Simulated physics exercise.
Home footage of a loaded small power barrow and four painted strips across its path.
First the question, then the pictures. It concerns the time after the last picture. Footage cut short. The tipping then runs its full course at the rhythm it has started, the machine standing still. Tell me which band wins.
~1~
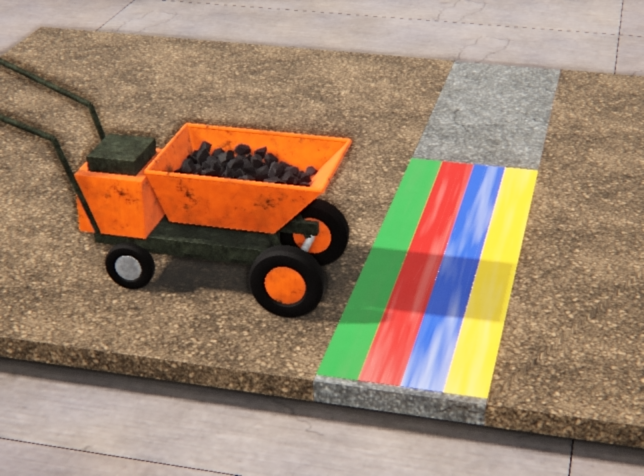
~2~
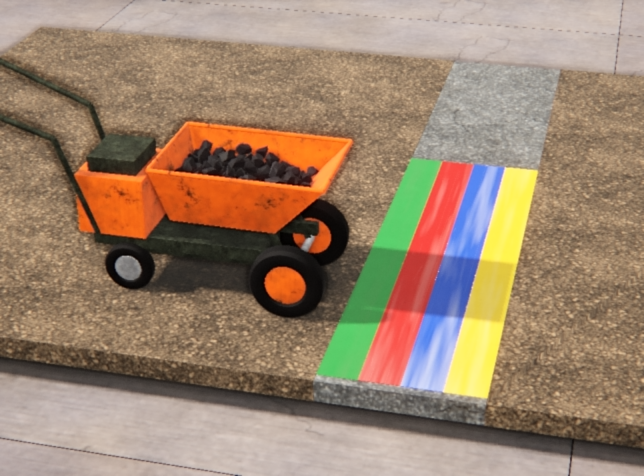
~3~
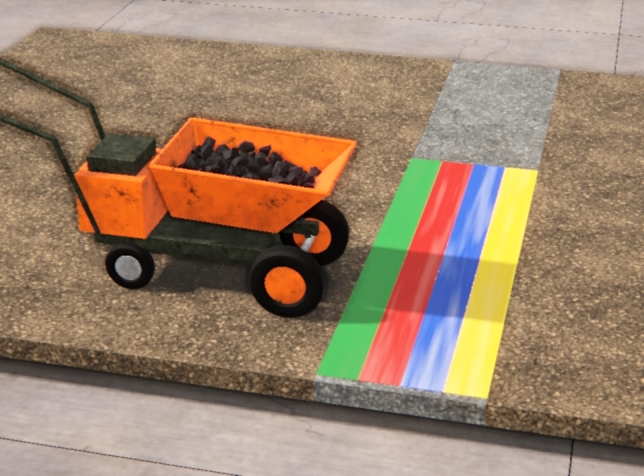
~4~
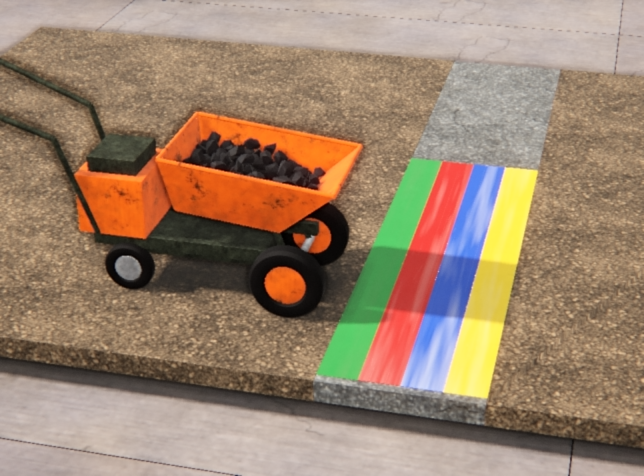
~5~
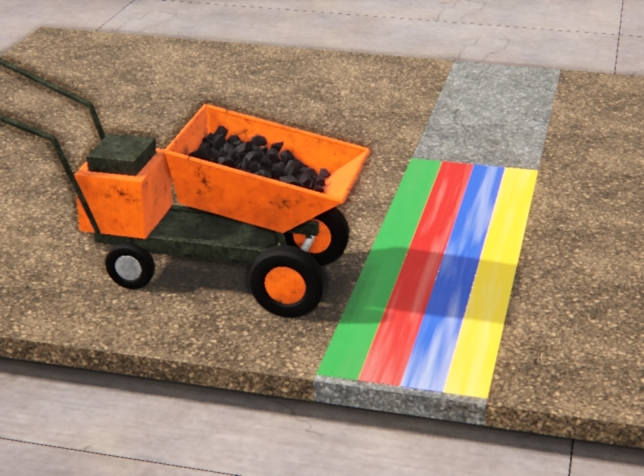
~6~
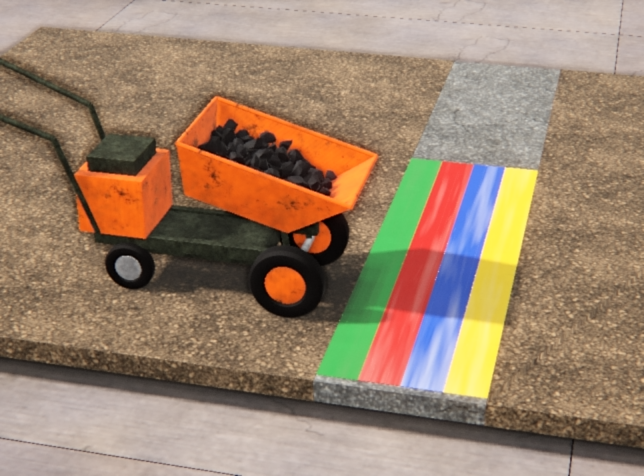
I would say the blue band.
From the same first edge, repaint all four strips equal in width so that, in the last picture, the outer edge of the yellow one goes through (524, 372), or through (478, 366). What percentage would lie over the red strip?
First case 30 per cent, second case 10 per cent.
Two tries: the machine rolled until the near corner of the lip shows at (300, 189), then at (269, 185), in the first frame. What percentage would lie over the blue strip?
Approximately 20 per cent and 20 per cent, in that order.
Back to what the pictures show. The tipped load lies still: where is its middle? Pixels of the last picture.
Near pixel (452, 301).
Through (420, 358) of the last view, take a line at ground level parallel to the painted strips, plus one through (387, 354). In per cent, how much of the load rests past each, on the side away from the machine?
That's 60 in a hundred for the first and 80 in a hundred for the second.
Just after the last frame, skip tipped steeply; every one in the skip.
A moment on, skip tipped steeply; the larger part in the skip; just a few over the red strip; about a tenth over the blue strip; just a few over the yellow strip; just a few falling.
Further on, skip tipped right over; roughly a quarter in the skip; roughly a quarter over the red strip; roughly a third over the blue strip; roughly a quarter over the yellow strip; about a tenth off the paint.
When it is over, skip tipped right over; about a tenth in the skip; not one over the green strip; roughly a quarter over the red strip; roughly a third over the blue strip; roughly a quarter over the yellow strip; about a tenth off the paint.
